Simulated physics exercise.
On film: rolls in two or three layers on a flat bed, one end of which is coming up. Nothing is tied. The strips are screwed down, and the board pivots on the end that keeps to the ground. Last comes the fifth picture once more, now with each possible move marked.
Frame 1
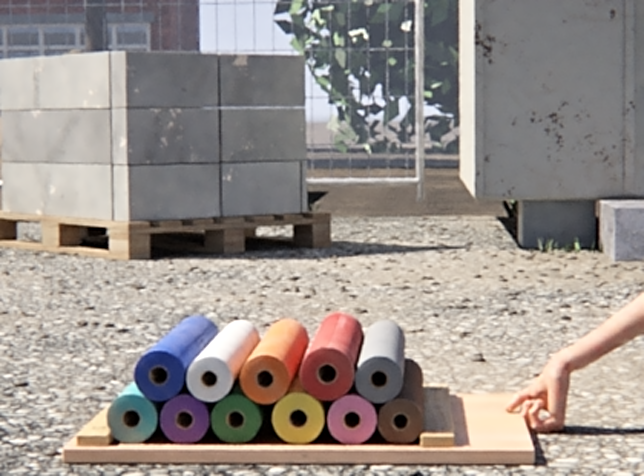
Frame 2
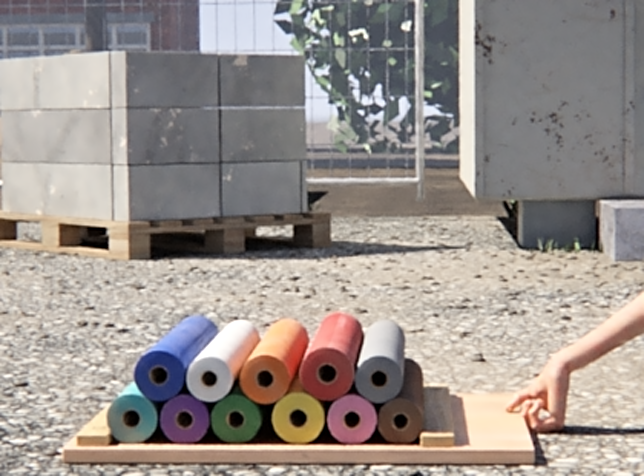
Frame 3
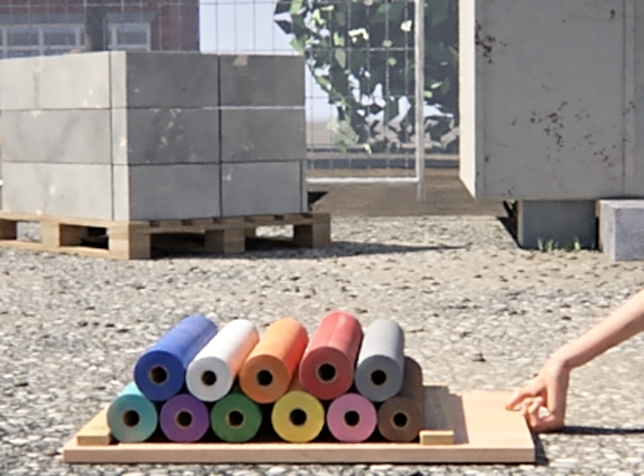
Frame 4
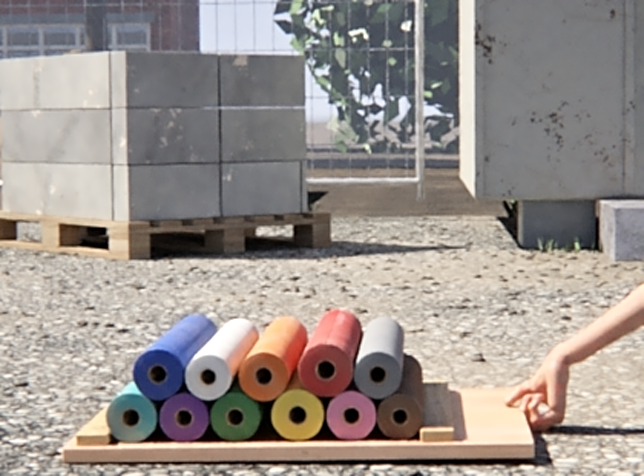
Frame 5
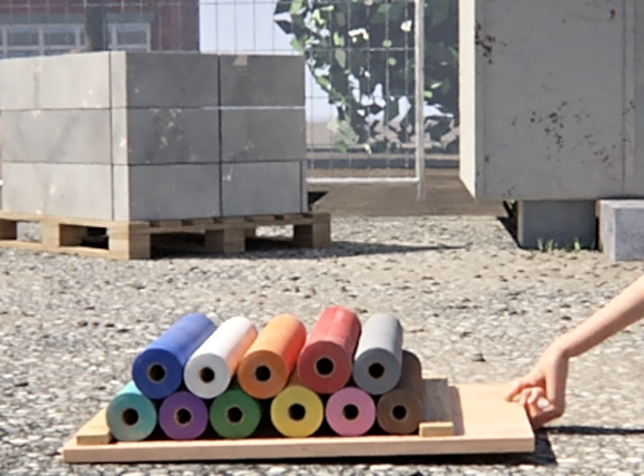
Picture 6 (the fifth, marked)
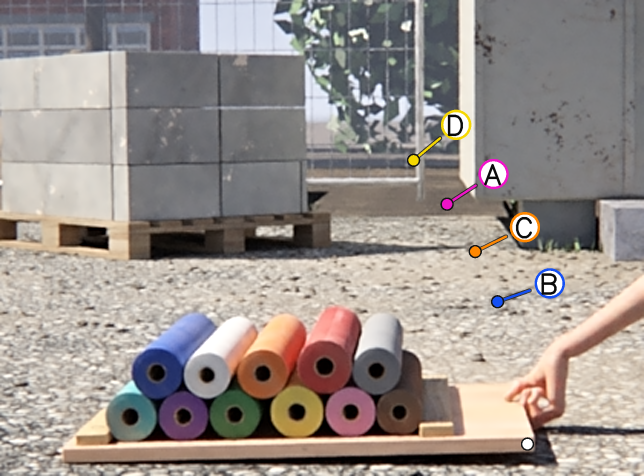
A hand at the right slowly raised that end of a wooden board very slightly, while the colourful rolls stacked in two layers on it shifted only a tiny bit to the left.
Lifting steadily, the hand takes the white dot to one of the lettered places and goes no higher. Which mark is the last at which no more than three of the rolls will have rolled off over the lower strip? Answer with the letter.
The last mark within the limit is C.
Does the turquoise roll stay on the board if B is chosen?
Yes.
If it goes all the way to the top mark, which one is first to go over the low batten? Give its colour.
First is the blue one.
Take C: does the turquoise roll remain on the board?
Yes, with C.
On the marked copy, A at (447, 204); B at (498, 302); C at (475, 251); D at (413, 160); the white dot at (527, 444).
Taking C. A third of the way, board at 16°.
Two thirds of the way, board at 26°.
When it is over, board at 26°, none over the low batten.
As for the rest, A eleven over the low batten; B none over the low batten; D eleven over the low batten.
